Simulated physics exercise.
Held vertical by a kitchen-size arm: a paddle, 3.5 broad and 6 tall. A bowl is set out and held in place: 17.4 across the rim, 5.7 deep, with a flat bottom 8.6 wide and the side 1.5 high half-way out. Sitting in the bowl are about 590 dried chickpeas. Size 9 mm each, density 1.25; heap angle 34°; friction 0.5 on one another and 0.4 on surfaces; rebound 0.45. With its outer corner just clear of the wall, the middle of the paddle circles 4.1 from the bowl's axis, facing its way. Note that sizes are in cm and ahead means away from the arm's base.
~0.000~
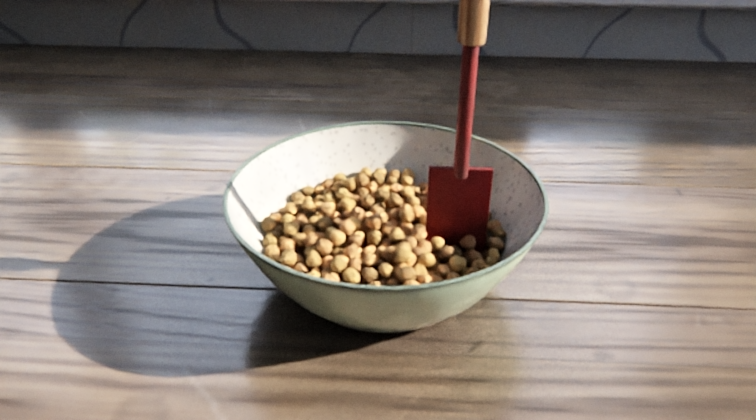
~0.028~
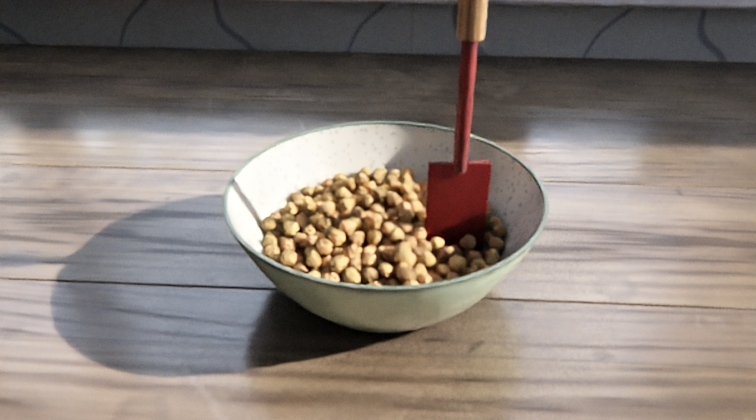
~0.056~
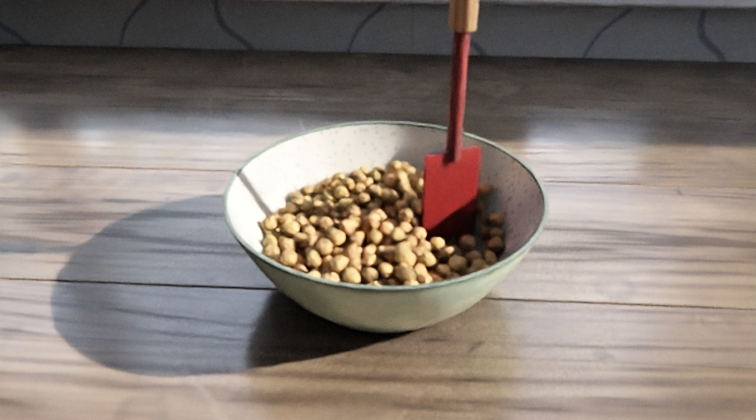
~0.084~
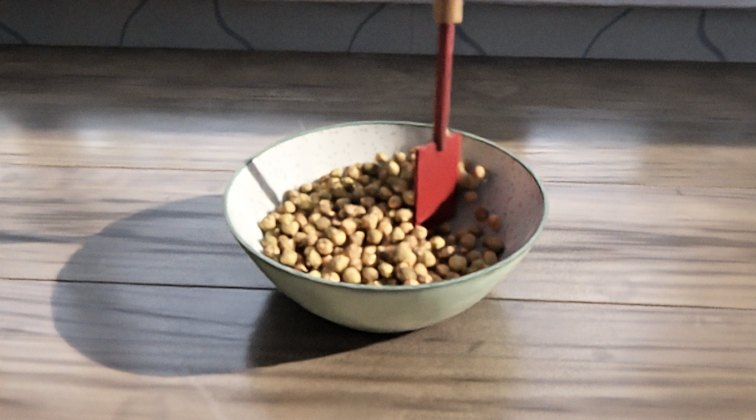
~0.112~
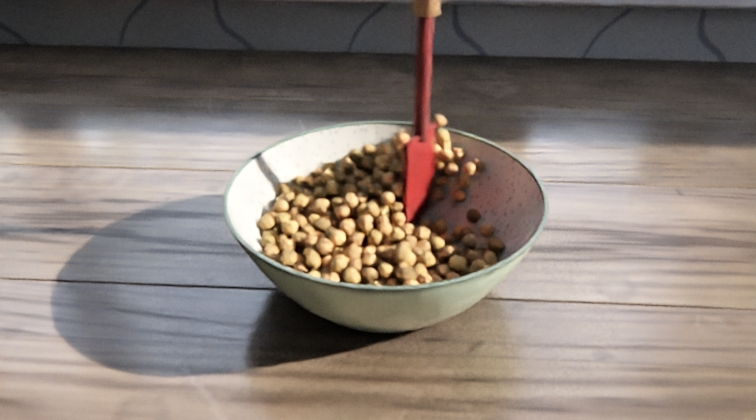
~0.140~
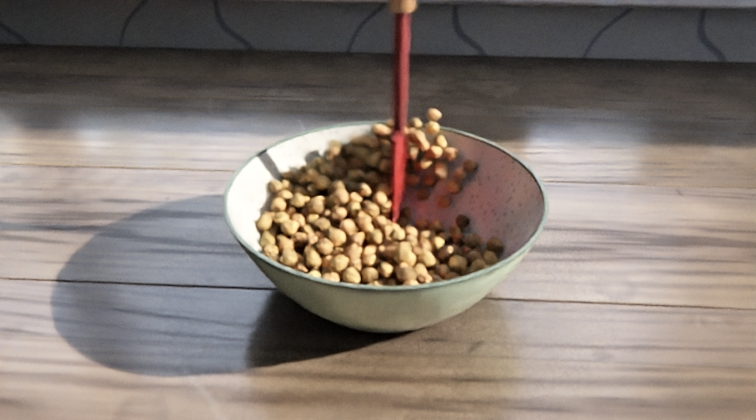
On a sunlit wooden surface, a red paddle sweeping leftward through a bowl of chickpeas, turning edge-on and pushing some up behind it.
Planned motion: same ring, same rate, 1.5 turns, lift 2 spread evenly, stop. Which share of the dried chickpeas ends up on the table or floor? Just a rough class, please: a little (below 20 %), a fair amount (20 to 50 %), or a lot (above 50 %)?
A little.
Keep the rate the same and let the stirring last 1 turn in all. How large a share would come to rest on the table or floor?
Roughly 10 percent would end up there.
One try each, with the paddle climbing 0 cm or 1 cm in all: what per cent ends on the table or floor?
I'd say some 20 per cent, and some 15 per cent.
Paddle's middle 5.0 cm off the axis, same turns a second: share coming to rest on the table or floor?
That would come to roughly 10 percent.
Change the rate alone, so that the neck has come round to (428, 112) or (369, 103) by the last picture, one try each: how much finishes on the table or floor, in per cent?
First try: Around 5 %; second try: Around 25 %.
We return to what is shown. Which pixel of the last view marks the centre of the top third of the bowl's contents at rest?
Somewhere close to (374, 225).
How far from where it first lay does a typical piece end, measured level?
I'd put it at roughly 6 centimetres.
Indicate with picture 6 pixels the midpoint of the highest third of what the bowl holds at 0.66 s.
I'd say about (397, 198).
By 0.40 s, 260° round, highest piece 8 above the table; 557 in the bowl, 14 on the table or floor, 18 in flight or on the tool.
By 0.66 s, 77° round, highest piece 7 above the table; 525 in the bowl, 62 on the table or floor, 2 in flight or on the tool.
By 0.99 s, 180° round, highest piece 5 above the table; 523 in the bowl, 66 on the table or floor.
By 1.69 s, 180° round, highest piece 5 above the table; 523 in the bowl, 66 on the table or floor.
Final count, 523 in the bowl, 66 on the table or floor. That is 11 % on the table or floor.
